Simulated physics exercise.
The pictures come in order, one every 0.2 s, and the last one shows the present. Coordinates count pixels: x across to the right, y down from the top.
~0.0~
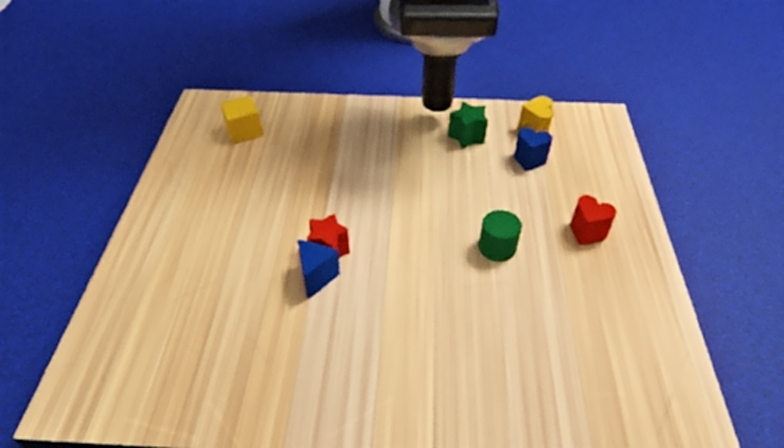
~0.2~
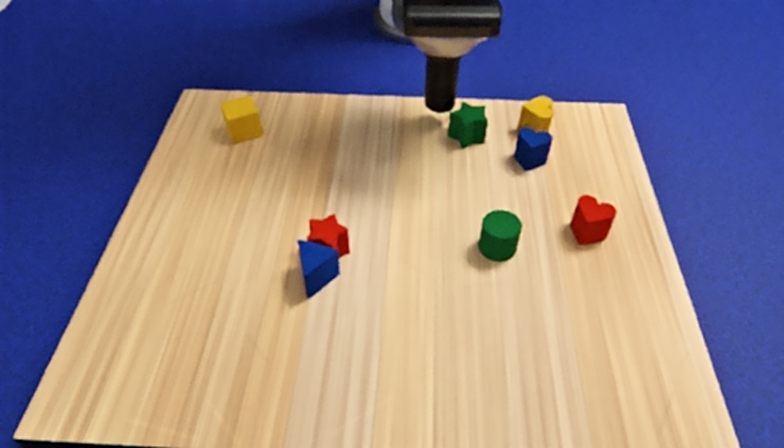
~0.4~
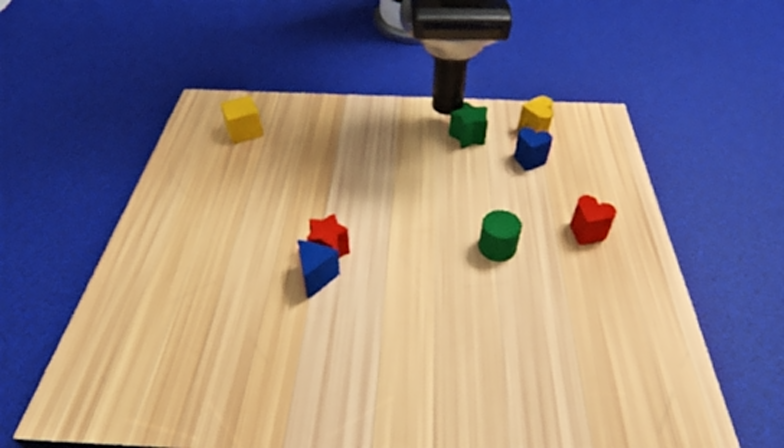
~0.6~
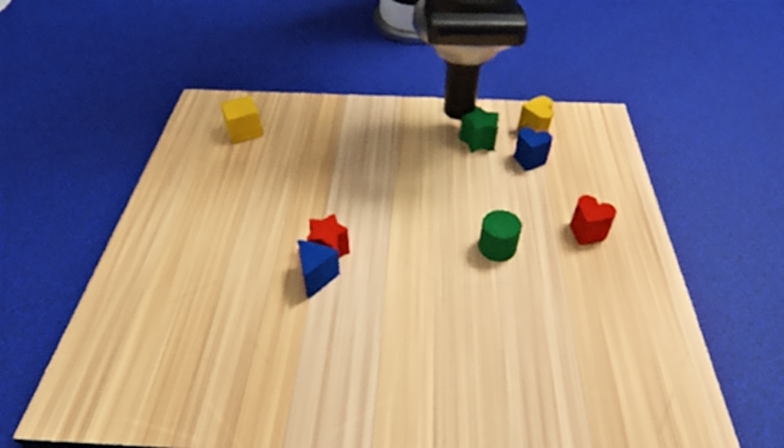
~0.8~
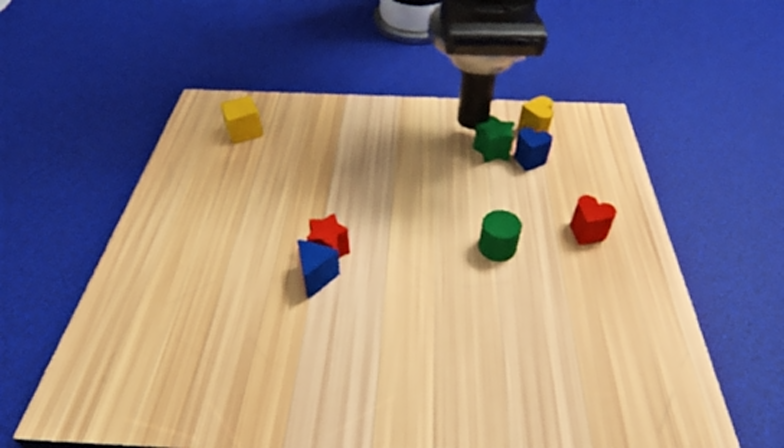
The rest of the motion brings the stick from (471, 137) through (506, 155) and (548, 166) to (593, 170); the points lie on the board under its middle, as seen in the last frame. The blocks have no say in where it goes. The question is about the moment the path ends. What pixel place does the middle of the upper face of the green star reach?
At pixel (614, 167).
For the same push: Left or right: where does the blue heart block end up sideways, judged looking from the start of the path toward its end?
It's going to go right.
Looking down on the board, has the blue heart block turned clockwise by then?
Going by the path, yes.
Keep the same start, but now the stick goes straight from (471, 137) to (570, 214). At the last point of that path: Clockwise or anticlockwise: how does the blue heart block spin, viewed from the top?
Rotation: Counter-clockwise.
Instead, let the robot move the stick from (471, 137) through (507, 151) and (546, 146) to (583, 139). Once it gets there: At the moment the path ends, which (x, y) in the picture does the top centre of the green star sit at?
Somewhere near (556, 142).
What follows on the original path. One third of the way, stick (509, 138); green star (536, 145); blue heart block (568, 151).
Two thirds of the way, stick (553, 150); green star (580, 159); blue heart block (611, 168), turned 15° clockwise.
At the end, stick (598, 154); green star (614, 167), turned 35° clockwise; blue heart block (641, 185), turned 40° clockwise; yellow heart block in place.
